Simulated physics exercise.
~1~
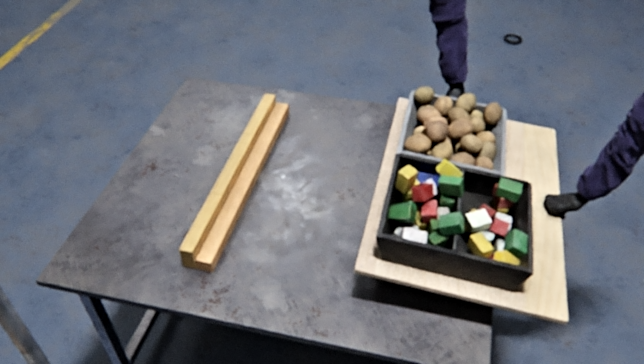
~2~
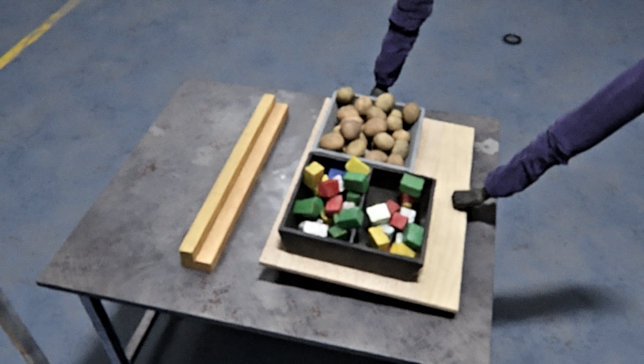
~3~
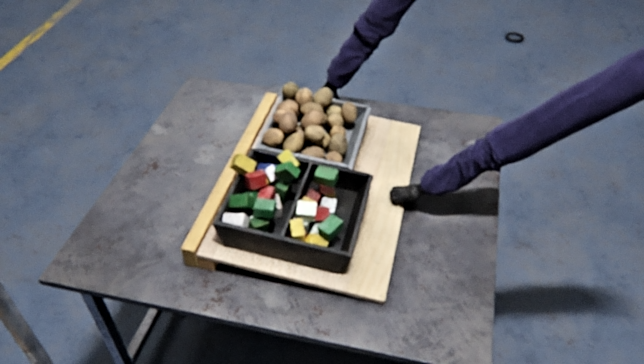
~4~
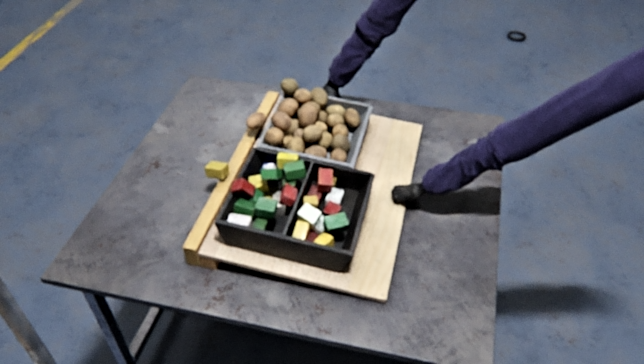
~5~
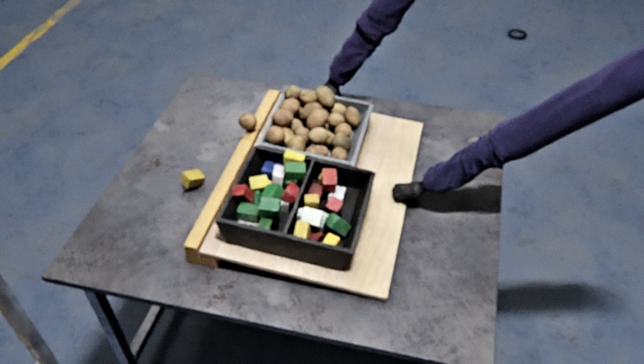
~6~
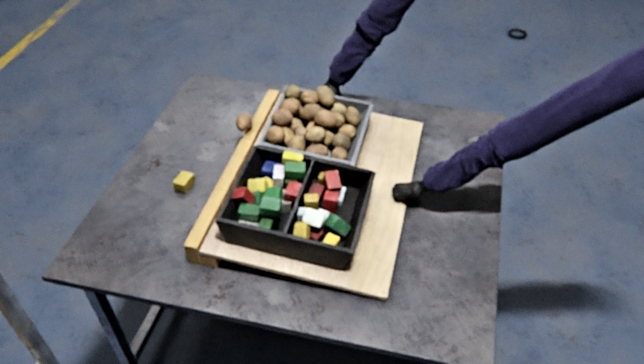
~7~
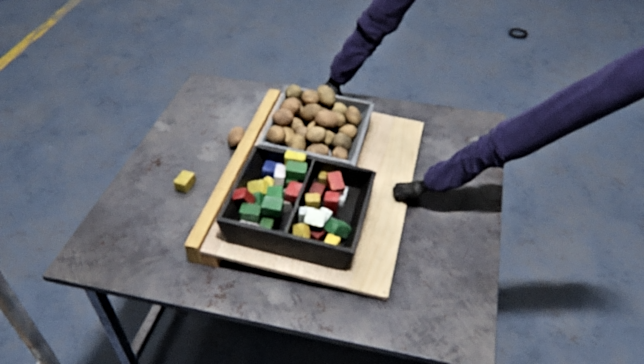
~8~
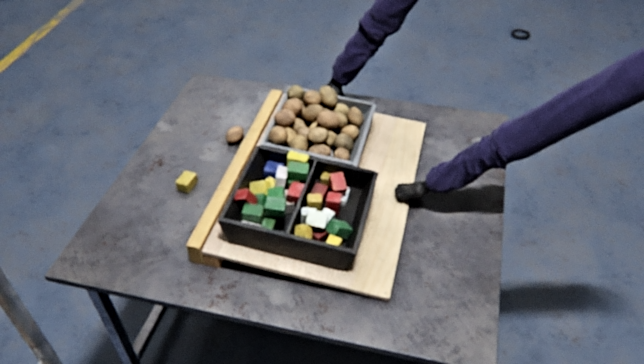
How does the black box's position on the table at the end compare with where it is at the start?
At the start the black box is over the right-hand end of the table, well away from the wooden batten. By the end it is farther left, near the middle of the table and close beside the batten.
